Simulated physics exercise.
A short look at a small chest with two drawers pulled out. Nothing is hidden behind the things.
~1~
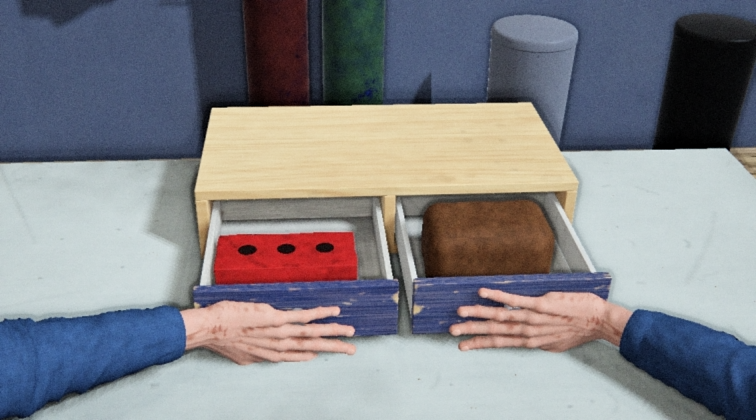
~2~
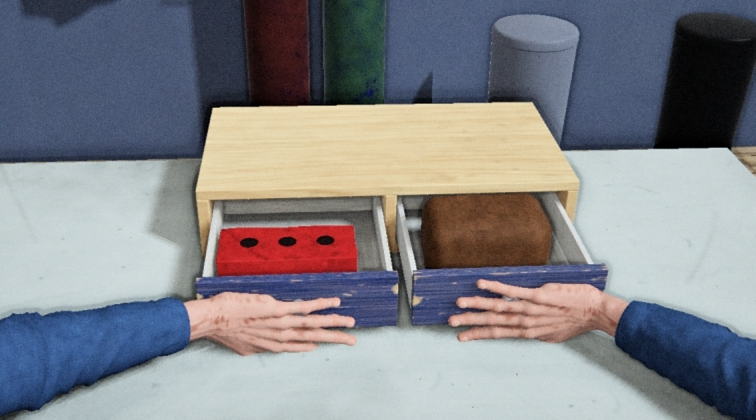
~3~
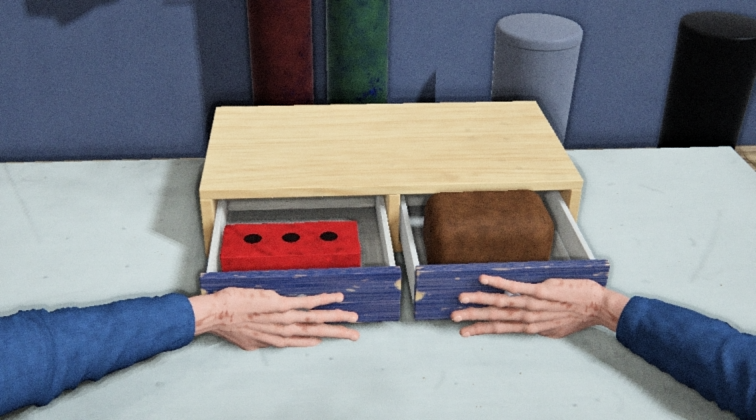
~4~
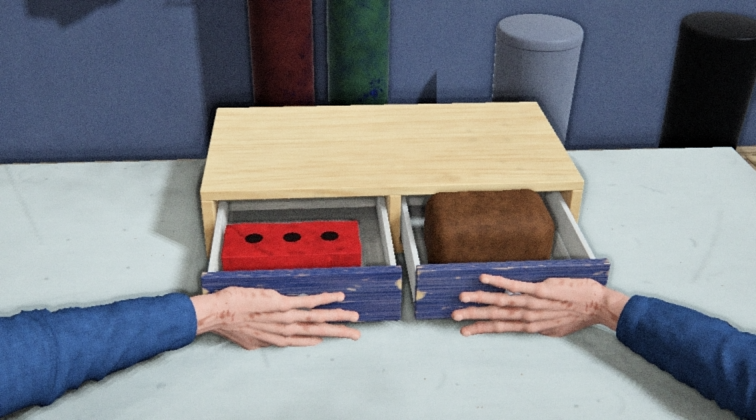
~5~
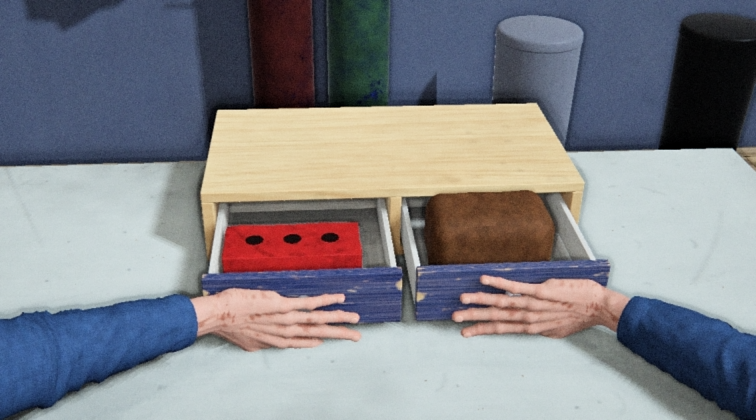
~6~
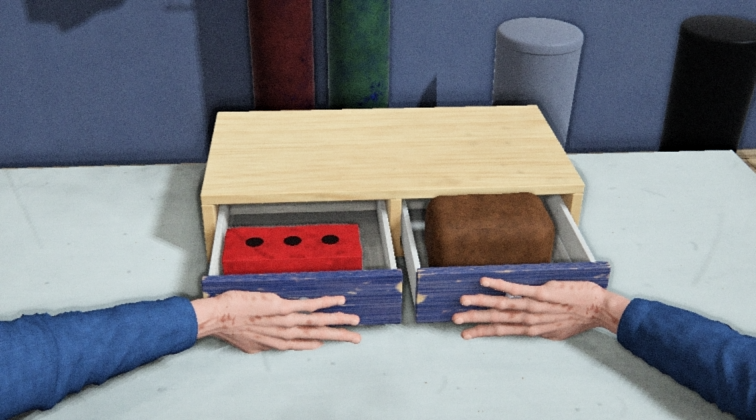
Two hands in blue sleeves rest against the blue fronts of two open drawers in a small wooden chest, nudging them very slightly inward at first. After that, almost nothing moves, and both drawers remain wide open, with a red brick in the left and a brown loaf in the right.
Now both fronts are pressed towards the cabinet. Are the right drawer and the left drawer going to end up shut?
In the end the right drawer stays ajar; the left drawer shuts flush.
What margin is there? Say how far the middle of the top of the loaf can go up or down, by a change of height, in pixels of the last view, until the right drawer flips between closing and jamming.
Some 16 pixels, down.
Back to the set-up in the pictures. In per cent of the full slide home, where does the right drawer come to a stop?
Near 35 in a hundred.
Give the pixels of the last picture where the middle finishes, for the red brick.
Its middle is close to (294, 188).
Then, 0.34 s on from there, right drawer starting in; left drawer starting in.
Then, 0.54 s on from there, right drawer stopped, still ajar; left drawer about half in.
Then, 0.78 s on from there, right drawer stopped, still ajar; left drawer nearly in.
In the end, the right drawer will not close; the left drawer goes all the way in.
